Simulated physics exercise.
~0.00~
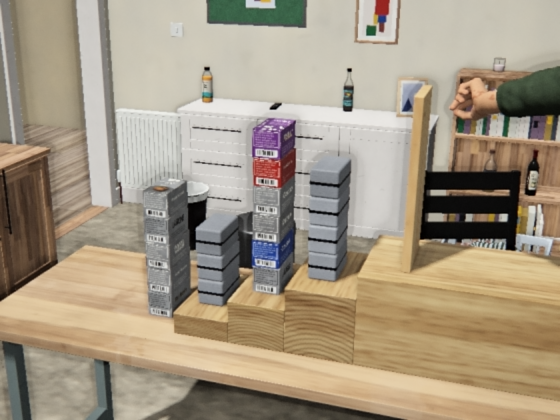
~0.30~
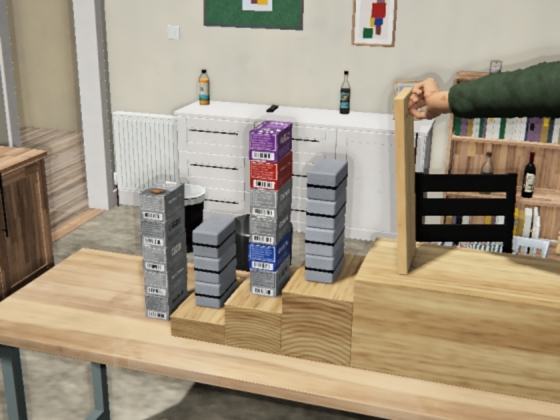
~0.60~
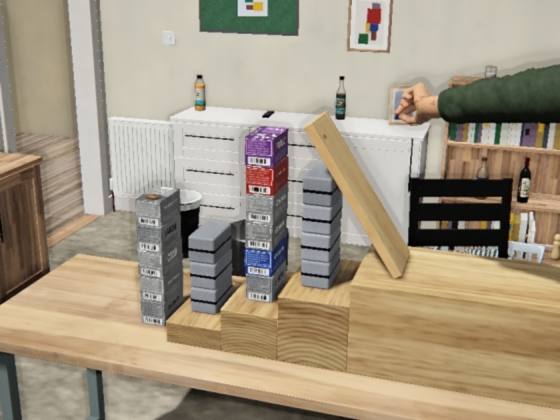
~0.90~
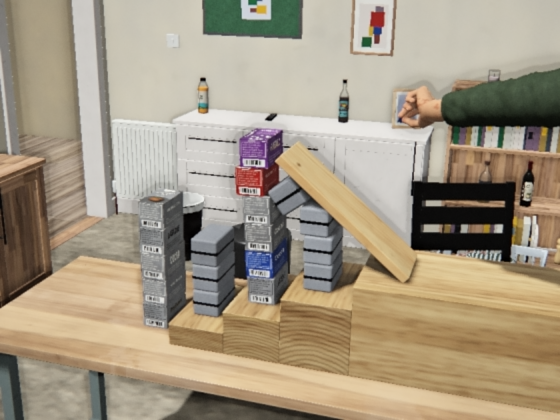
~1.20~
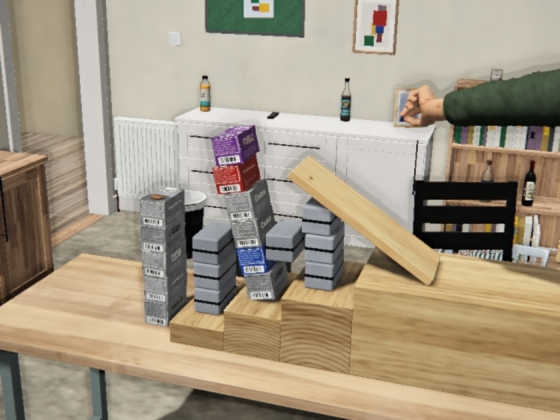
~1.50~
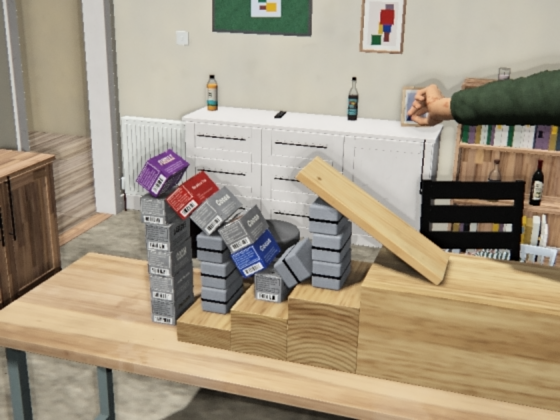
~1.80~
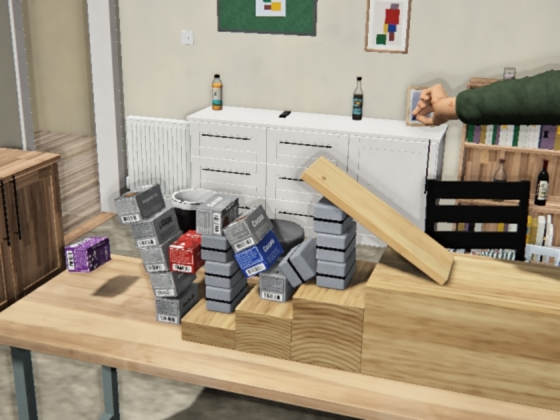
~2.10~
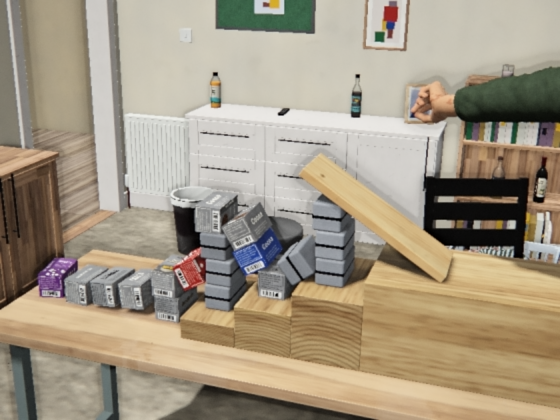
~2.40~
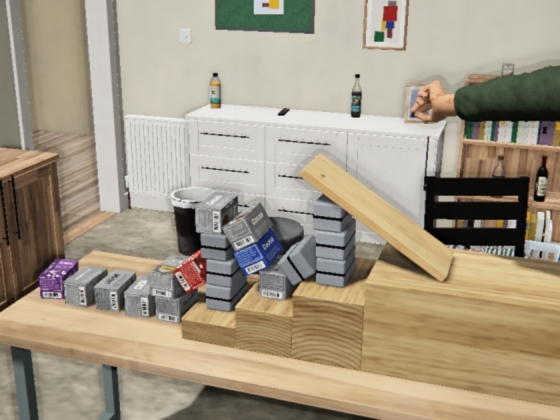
Hand pushing an upright board onto stacks of grey packets on wooden steps, toppling them leftward, purple packet landing on the table.
